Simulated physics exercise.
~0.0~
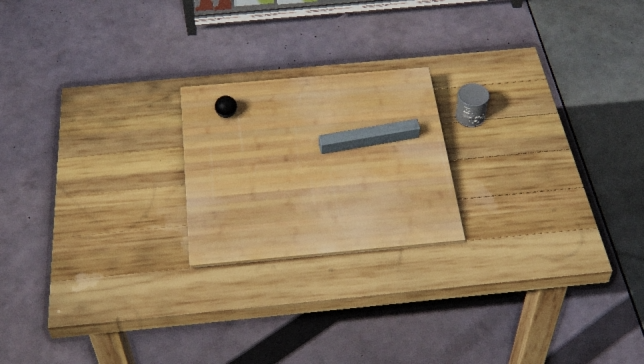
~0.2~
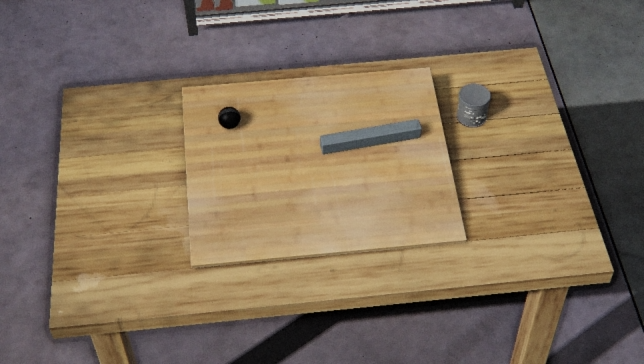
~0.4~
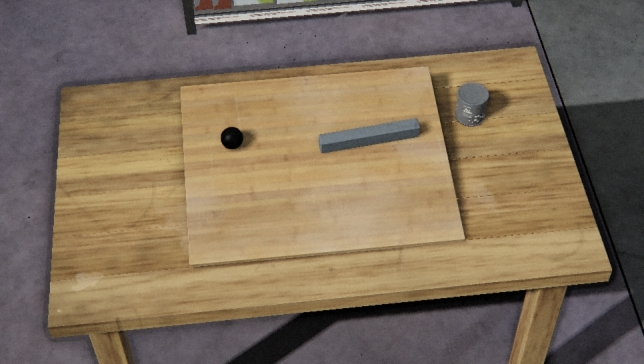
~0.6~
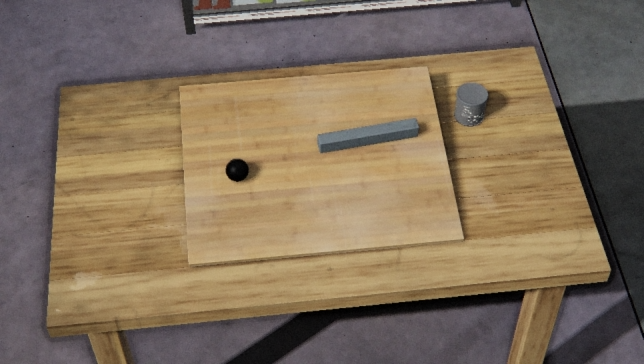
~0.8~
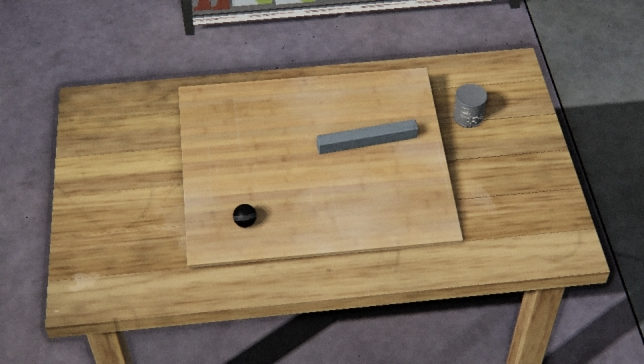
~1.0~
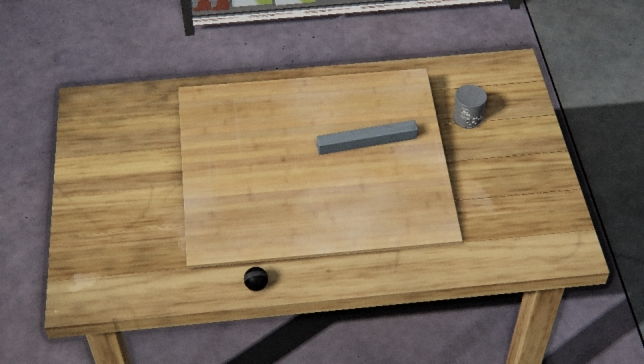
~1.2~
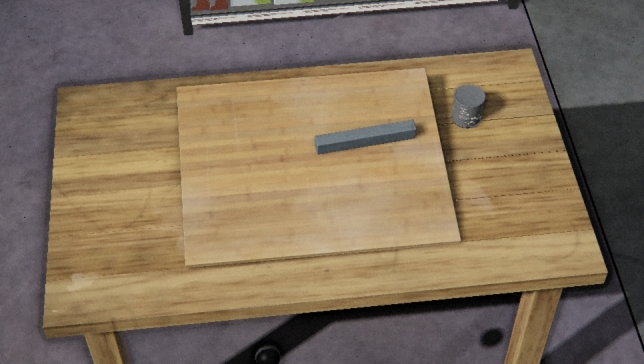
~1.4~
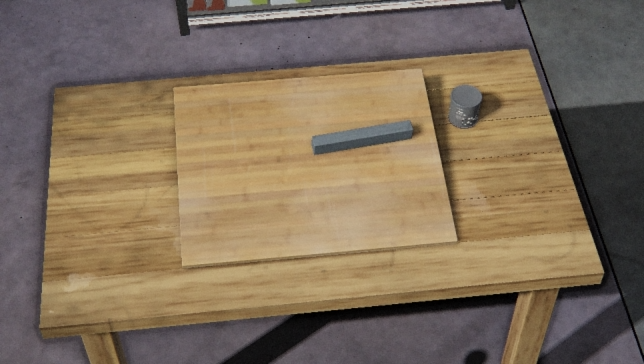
Black ball rolling down a tilted wooden board past a fixed grey block, dropping off the near side and out of view.
